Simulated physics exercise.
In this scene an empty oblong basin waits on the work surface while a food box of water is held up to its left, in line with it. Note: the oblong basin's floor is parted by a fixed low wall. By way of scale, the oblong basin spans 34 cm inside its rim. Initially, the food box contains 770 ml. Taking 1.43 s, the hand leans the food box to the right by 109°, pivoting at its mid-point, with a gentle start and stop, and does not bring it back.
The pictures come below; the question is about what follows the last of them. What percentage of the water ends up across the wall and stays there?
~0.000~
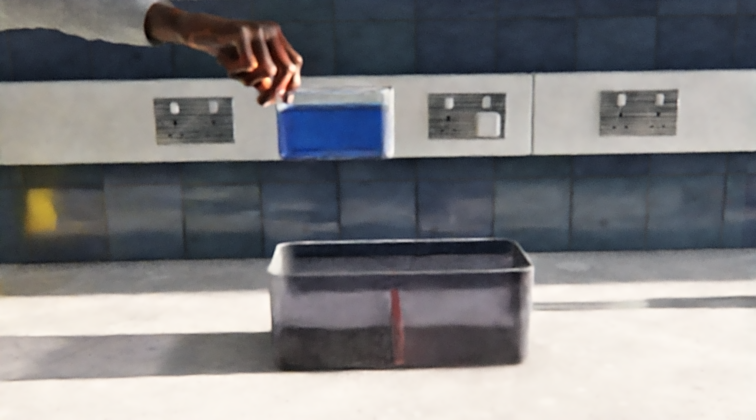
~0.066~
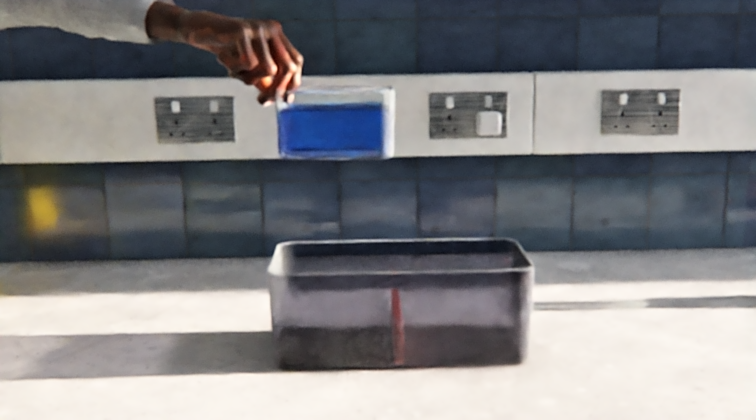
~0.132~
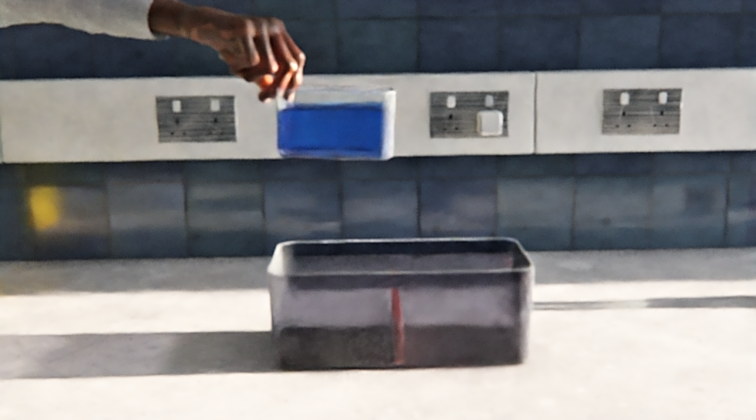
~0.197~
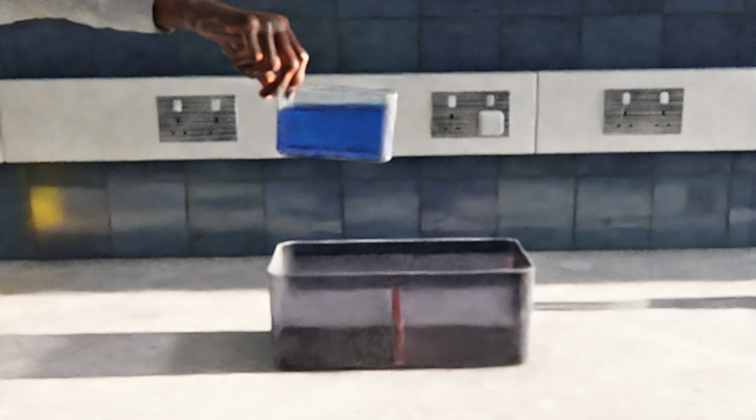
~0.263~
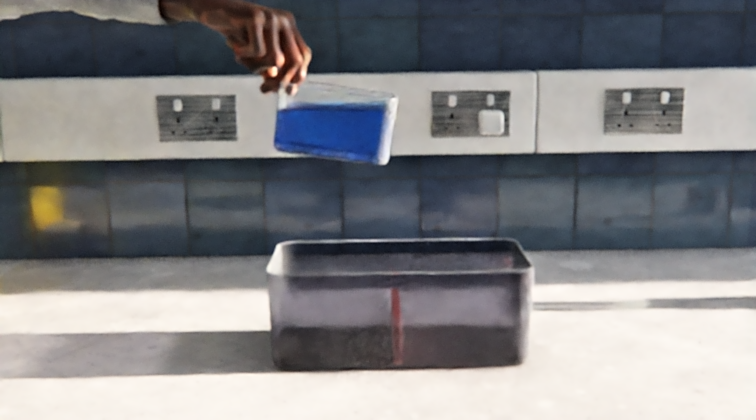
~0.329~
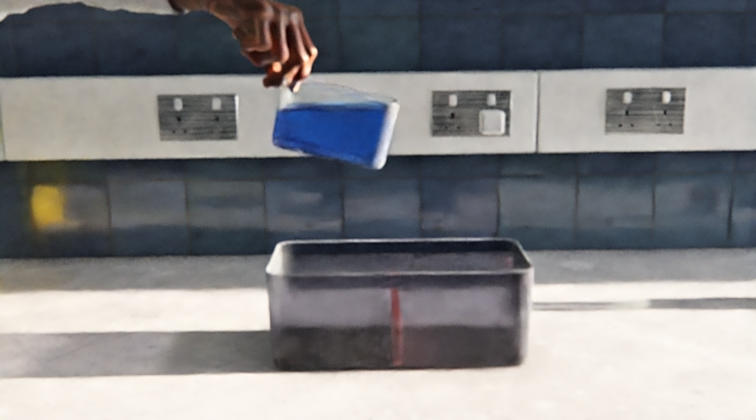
About 96 per cent.
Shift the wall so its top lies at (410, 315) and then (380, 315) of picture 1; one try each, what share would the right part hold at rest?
One try each: Around 90 percent and then around 95 percent.
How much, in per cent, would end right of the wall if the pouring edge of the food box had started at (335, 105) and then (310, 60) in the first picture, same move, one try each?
60 in a hundred, followed by 40 in a hundred.
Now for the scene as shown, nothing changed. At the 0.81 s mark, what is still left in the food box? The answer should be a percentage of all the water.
Around 54 in a hundred.
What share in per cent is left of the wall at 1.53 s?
Roughly 3 in a hundred.
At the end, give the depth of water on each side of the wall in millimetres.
Depths at rest: Left around 0 mm, right around 30 mm.
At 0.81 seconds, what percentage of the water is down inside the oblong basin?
12 %, give or take.
By 0.81 s the tilt is 66° and 55 per cent is still to pour, 0 is left of the wall and 12 right of it.
By 1.16 s the tilt is 100° and 11 per cent is still to pour, 2 is left of the wall and 76 right of it.
By 1.53 s the tilt is 109° and 0 per cent is still to pour, 3 is left of the wall and 94 right of it.
By 1.93 s the tilt is 109° and 0 per cent is still to pour, 3 is left of the wall and 96 right of it.
At rest 3 per cent lies left of the wall, 96 right of it and 1 outside.
